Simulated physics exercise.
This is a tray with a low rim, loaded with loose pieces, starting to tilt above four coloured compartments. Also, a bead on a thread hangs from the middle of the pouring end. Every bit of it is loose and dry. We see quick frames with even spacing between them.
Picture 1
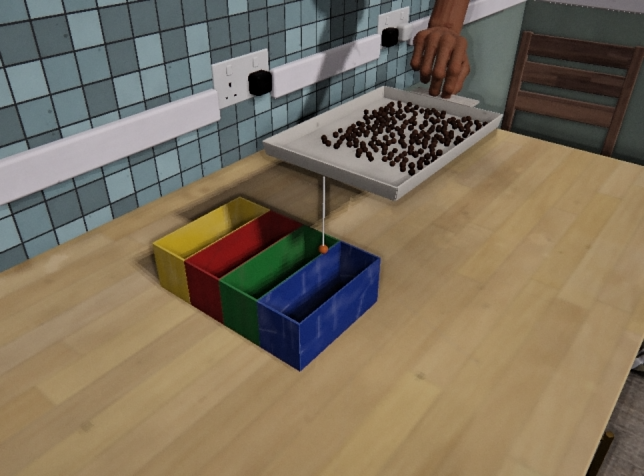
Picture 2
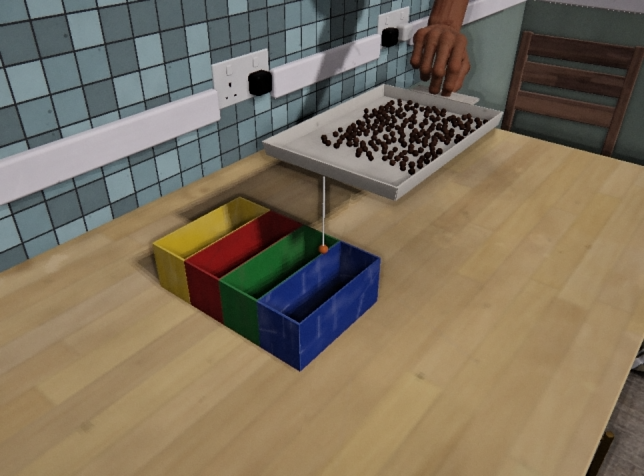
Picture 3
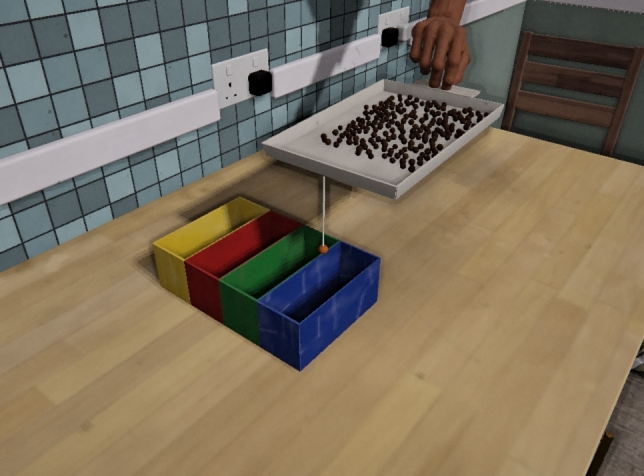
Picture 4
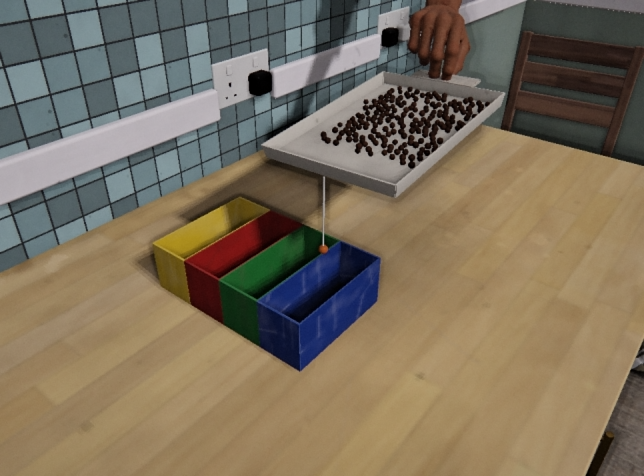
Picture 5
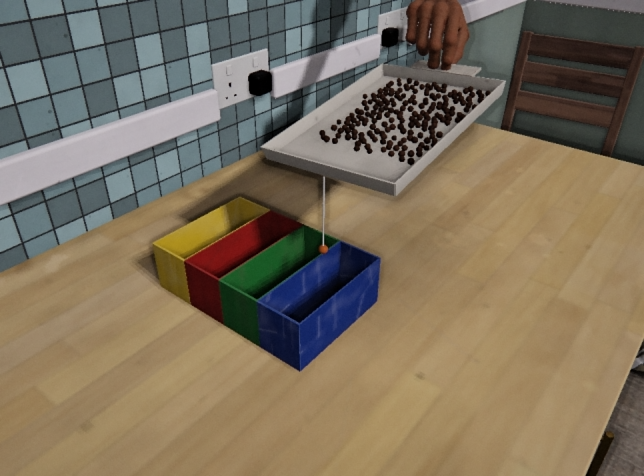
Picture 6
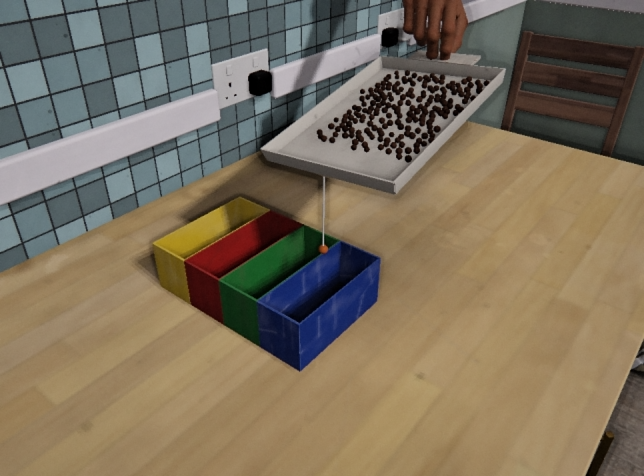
A hand slowly raised the far end of a pale tray scattered with small dark brown berries, tilting it gently toward the yellow, red, green and blue compartments, while the hanging orange bead stayed still.
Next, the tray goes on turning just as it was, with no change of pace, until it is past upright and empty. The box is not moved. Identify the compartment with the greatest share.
Greatest share: Red.
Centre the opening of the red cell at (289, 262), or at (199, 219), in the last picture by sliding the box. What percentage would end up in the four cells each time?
Some 100 percent, followed by some 90 percent.
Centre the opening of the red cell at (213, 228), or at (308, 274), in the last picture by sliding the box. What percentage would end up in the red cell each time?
0 % and 0 %.
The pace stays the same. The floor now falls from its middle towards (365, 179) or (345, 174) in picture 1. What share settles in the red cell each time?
In order, 0 in a hundred and 0 in a hundred.
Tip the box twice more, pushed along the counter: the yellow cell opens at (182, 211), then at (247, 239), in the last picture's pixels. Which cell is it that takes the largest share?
Case A: The cell in green; case B: The cell in yellow.
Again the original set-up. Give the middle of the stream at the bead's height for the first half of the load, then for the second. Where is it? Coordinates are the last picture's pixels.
I'd place the first part at (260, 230) and the rest at (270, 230).
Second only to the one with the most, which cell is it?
I'd say the green one.
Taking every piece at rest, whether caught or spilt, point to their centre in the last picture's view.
Close to (253, 286), more or less.
Just after the last frame, tray tipped steeply; almost all on the tray; about a tenth in the red cell; just a few in the green cell; just a few falling or outside the box.
A moment on, tray tipped right over; roughly two thirds on the tray; about a tenth in the red cell; about a tenth in the green cell; just a few in the yellow cell; about a tenth falling or outside the box.
Further on, tray tipped past a quarter turn; roughly two thirds in the red cell; roughly a third in the green cell; just a few in the yellow cell; just a few in the blue cell.
When it is over, tray tipped past a quarter turn; roughly two thirds in the red cell; roughly a third in the green cell; just a few in the yellow cell; just a few in the blue cell.
